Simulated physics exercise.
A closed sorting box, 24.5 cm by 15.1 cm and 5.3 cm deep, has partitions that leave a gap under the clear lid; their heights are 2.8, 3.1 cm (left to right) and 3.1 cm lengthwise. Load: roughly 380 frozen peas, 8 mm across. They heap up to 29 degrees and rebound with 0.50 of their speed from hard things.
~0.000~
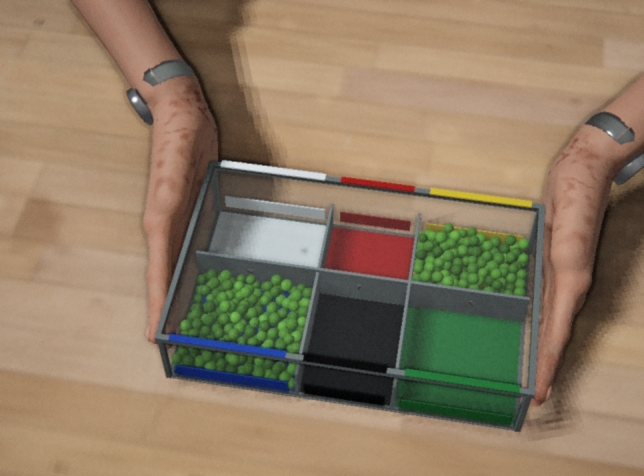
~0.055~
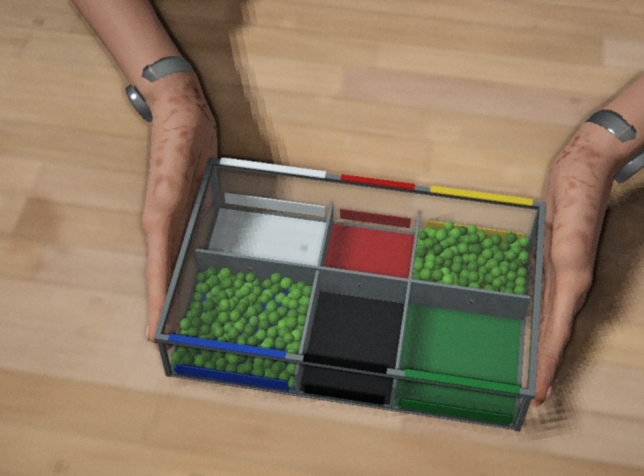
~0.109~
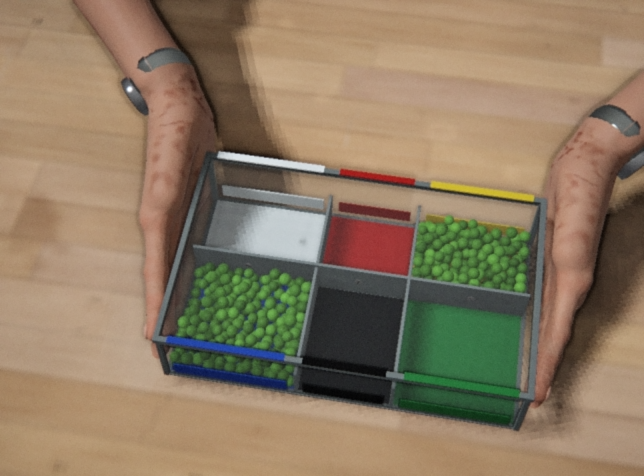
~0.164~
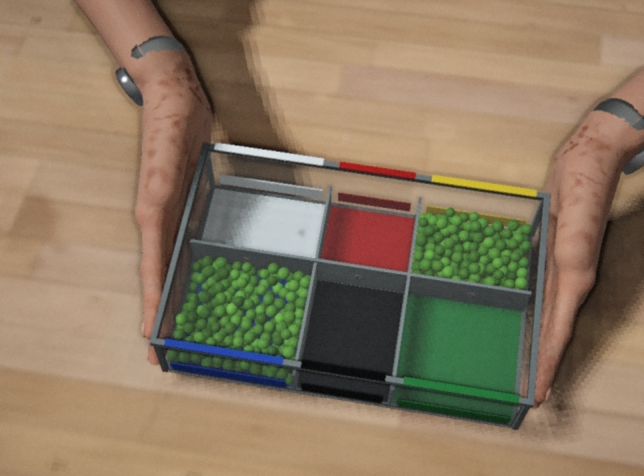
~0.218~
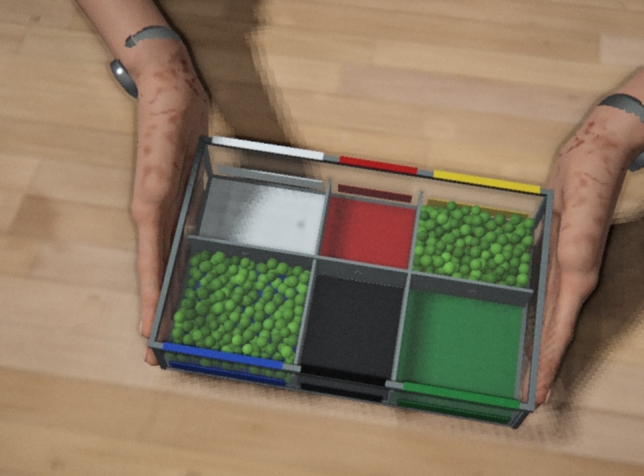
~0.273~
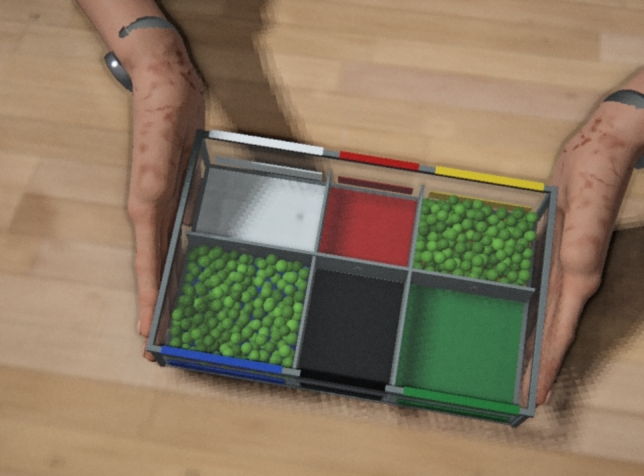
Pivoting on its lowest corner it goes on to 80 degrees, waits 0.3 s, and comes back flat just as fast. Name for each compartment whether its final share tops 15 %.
Red: Under, blue: Over, green: Over, yellow: Over, white: Under, black: Under.
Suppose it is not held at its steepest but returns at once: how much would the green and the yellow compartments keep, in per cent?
In that case green 20, yellow 30.
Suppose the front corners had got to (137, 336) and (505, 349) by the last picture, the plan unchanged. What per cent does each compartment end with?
Red 0, blue 80, green 0, yellow 20, white 0, black 0.
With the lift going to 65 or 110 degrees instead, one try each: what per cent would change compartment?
About 10 and 55 per cent.
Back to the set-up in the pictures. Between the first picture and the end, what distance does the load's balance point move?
Some 3.5 cm.
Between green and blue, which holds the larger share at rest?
It is the blue one.
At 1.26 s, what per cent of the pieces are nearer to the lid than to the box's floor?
About 20 per cent.
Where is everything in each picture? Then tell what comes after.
Box tilt 0 degrees, front corners at (162, 336) and (528, 391); blue 55 %, yellow 45 %, in the first frame.
Box tilt 1 degrees, front corners at (161, 336) and (528, 391), in the second frame.
Box tilt 4 degrees, front corners at (159, 337) and (528, 395), lowest corner right front, in the third frame.
Box tilt 9 degrees, front corners at (157, 340) and (528, 400), lowest corner right front, in the fourth frame.
Box tilt 13 degrees, front corners at (155, 343) and (528, 405), lowest corner right front, in the fifth frame.
Box tilt 18 degrees, front corners at (154, 346) and (528, 410), lowest corner right front; blue 55 %, yellow 45 %. Its pace works out near 85 degrees a second, in the sixth frame.
Then, at 1.26 s, tilt 80 degrees; blue 50 %, green 15 %, yellow 30 %.
After 1.92 s, tilt 40 degrees; blue 50 %, green 20 %, yellow 30 %, black 5 %.
After 2.61 s, tilt 0 degrees; blue 50 %, green 20 %, yellow 30 %, black 5 %.
In the end, at 3.3 s, red 0 %, blue 50 %, green 20 %, yellow 30 %, white 0 %, black 5 %.
